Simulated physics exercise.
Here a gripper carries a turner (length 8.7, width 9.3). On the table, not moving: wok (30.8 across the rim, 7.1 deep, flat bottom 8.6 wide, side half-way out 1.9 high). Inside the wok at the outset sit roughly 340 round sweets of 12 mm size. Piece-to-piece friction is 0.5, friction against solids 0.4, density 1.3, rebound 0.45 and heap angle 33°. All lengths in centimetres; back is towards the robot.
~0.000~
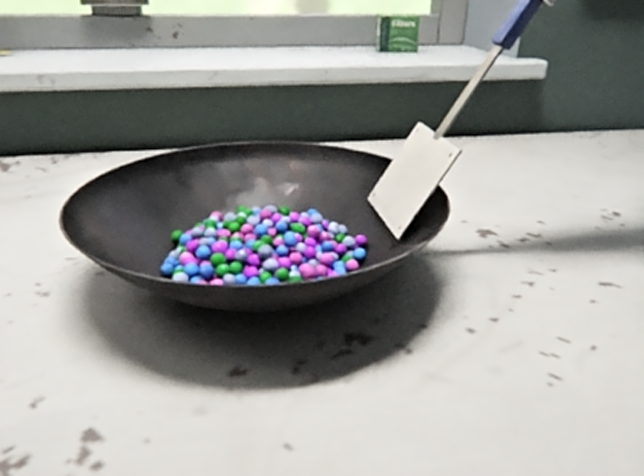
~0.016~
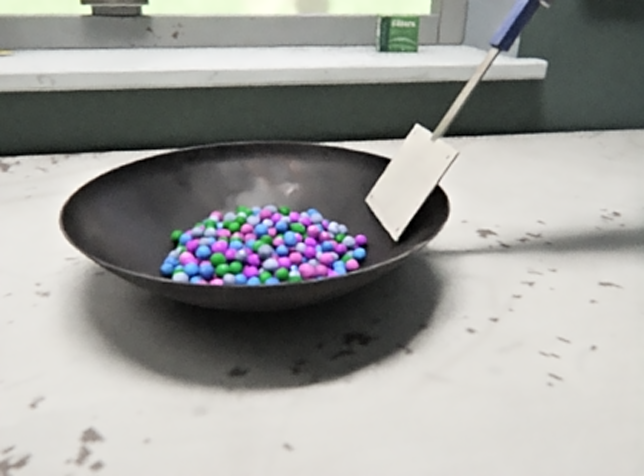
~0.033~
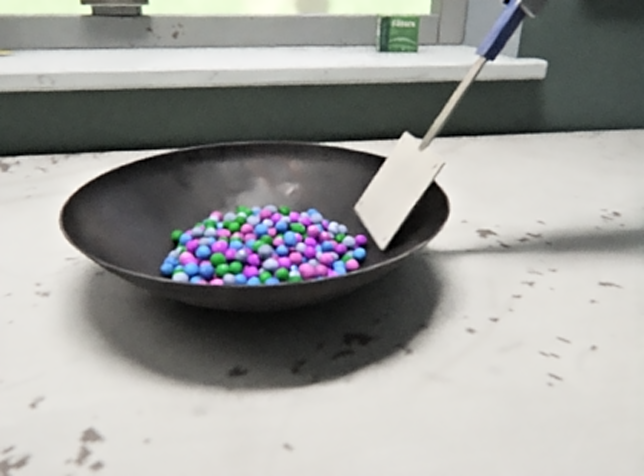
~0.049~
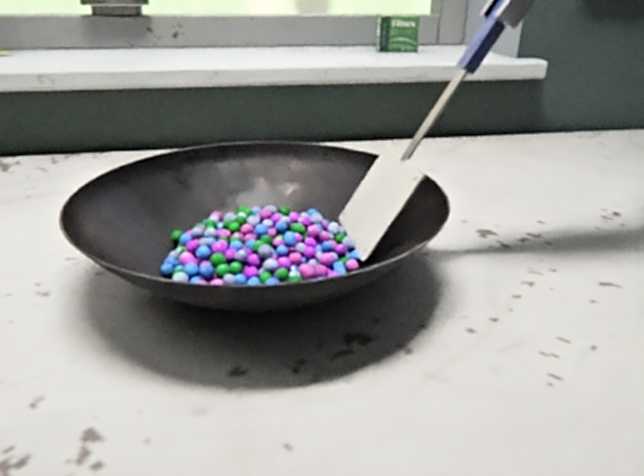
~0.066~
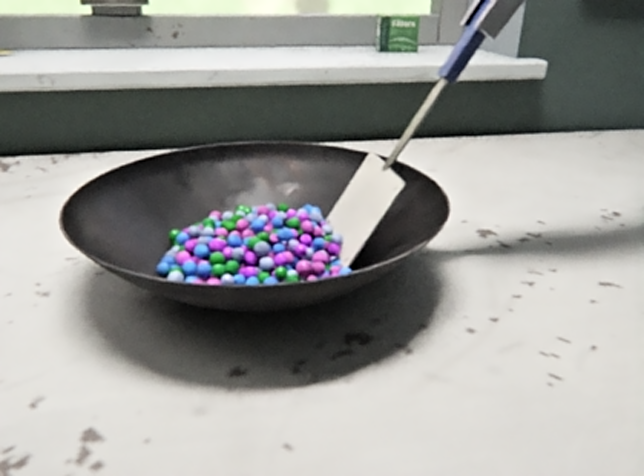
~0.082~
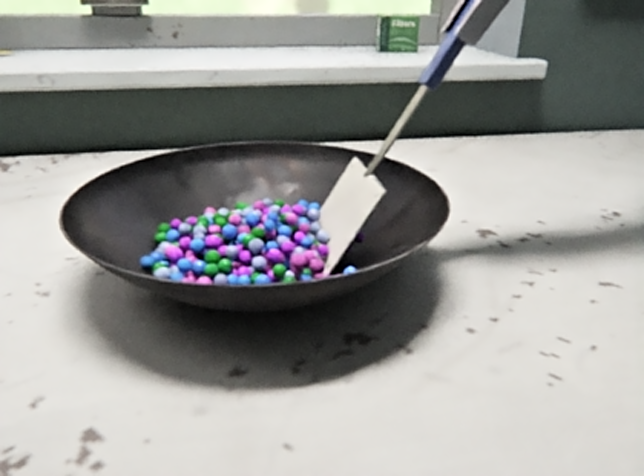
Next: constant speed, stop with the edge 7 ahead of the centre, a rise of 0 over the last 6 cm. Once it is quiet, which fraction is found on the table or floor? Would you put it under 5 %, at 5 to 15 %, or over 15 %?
I would say 5 to 15 %.
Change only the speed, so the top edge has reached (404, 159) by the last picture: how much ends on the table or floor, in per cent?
Expect some 0 per cent there.
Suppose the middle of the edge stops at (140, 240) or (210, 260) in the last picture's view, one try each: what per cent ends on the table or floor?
Respectively about 35 and 0 percent end on the table or floor.
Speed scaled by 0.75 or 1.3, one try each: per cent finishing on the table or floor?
About 0 and 20 per cent.
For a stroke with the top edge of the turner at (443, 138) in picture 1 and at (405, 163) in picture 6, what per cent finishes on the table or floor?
Off the vessel, on the table or floor: Some 0 percent.
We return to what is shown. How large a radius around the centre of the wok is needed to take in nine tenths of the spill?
It comes out at close to 30 centimetres.
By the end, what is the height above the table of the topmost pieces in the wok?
Near 7.5 centimetres high.
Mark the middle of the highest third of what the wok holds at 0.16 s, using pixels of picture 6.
I'd put it close to (173, 228).
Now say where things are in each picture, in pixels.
In the first frame, the turner top edge at (439, 135), sloping 58°; upper third of the load around (265, 240), from x 170 to 360, top at y 210; 340 in the wok.
In the second frame, the turner top edge at (436, 137), sloping 58°; upper third of the load around (265, 240), from x 170 to 360, top at y 210.
In the third frame, the turner top edge at (424, 146), sloping 58°; upper third of the load around (265, 240), from x 170 to 360, top at y 210.
In the fourth frame, the turner top edge at (406, 158), sloping 58°; upper third of the load around (265, 239), from x 170 to 360, top at y 210.
In the fifth frame, the turner top edge at (387, 166), sloping 58°; upper third of the load around (266, 236), from x 165 to 360, top at y 210.
In the sixth frame, the turner top edge at (369, 173), sloping 58°; upper third of the load around (257, 233), from x 150 to 360, top at y 205; 340 in the wok.
After 0.12 s, sloping 58°, highest piece 6 above the table; 340 in the wok.
After 0.16 s, sloping 58°, highest piece 6 above the table; 340 in the wok.
After 0.38 s, sloping 58°, highest piece 8 above the table; 312 in the wok, 23 on the table or floor, 5 on the blade or in flight.
After 1.43 s, sloping 58°, highest piece 7 above the table; 311 in the wok, 29 on the table or floor.
In the end, 311 in the wok, 29 on the table or floor. That is 9 % on the table or floor.
